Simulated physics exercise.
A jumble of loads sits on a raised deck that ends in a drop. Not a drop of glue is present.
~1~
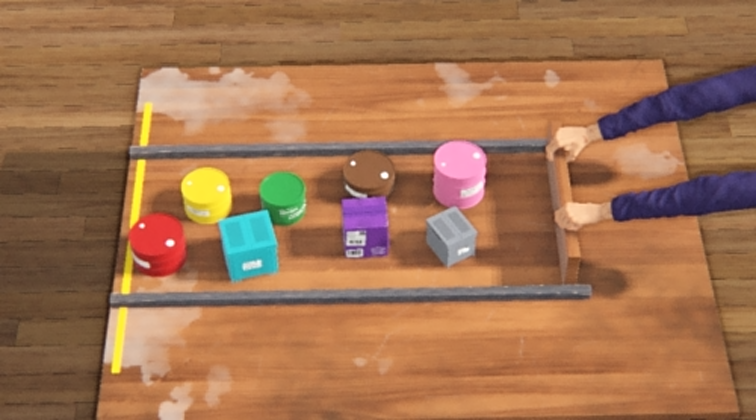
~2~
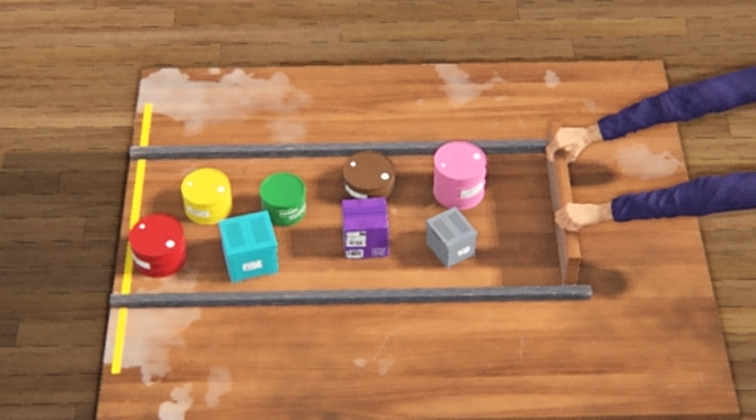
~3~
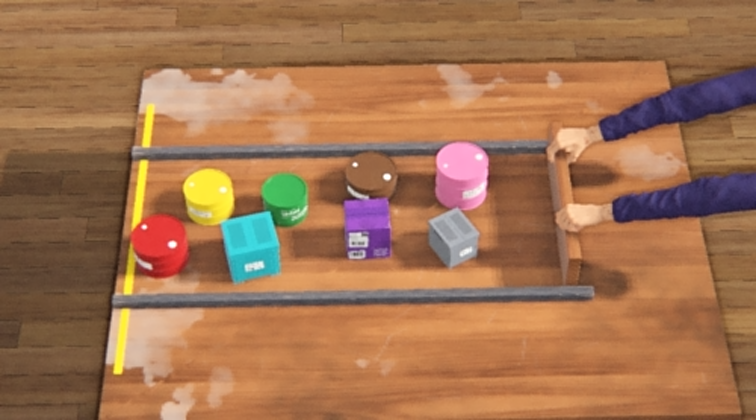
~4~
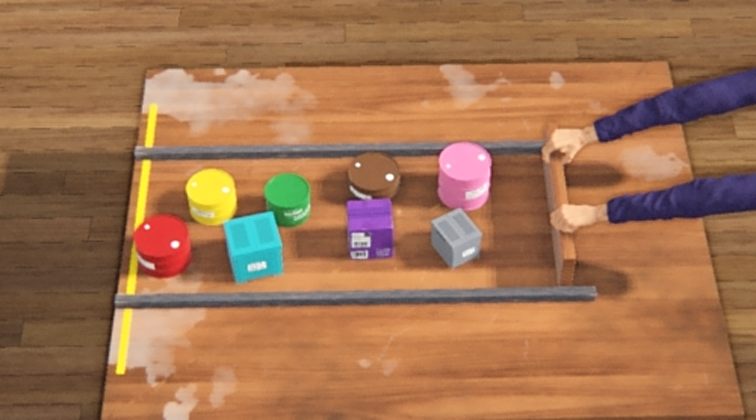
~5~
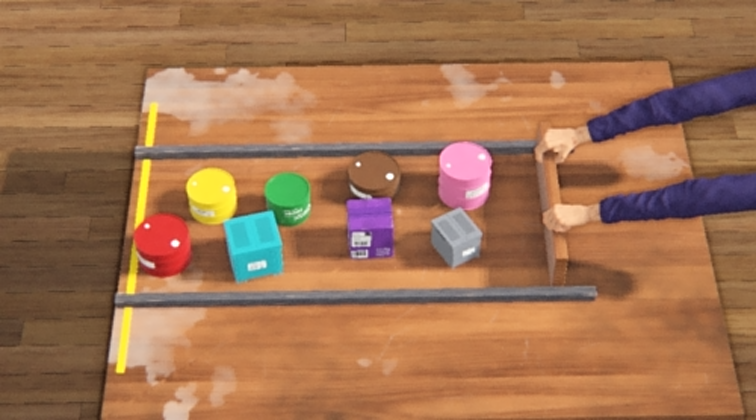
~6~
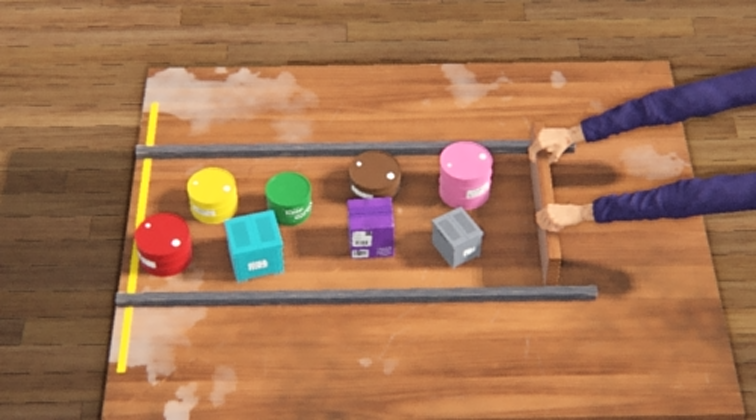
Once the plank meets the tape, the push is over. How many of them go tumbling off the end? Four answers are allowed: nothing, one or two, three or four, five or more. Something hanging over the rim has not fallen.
The drop count passes four.
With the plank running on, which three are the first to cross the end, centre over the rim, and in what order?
Red canister, turquoise tote, yellow canister.
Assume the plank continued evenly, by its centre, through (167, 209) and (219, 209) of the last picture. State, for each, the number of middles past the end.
The count past the end is 6 at the first and 3 at the second.
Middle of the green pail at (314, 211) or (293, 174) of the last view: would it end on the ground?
Well, in that order, it winds up off it, then it winds up off it.
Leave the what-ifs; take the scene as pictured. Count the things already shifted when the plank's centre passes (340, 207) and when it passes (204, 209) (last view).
By then 6, and later 8.
Soon after, none off yet; red canister at rest near (164, 245); yellow canister at rest near (213, 196); turquoise tote at rest near (255, 247).
Then, none off yet; red canister moved a little near (159, 245); yellow canister at rest near (213, 196); turquoise tote moved about its own width near (210, 250).
Further on, one off so far; red canister on the ground near (104, 337); yellow canister moved well along near (122, 201); turquoise tote moved well along near (105, 257).
At rest, the number that fall off is five or more; fallen, pink canister, grey tote, brown canister, purple parcel, green pail, turquoise tote, yellow canister and red canister.
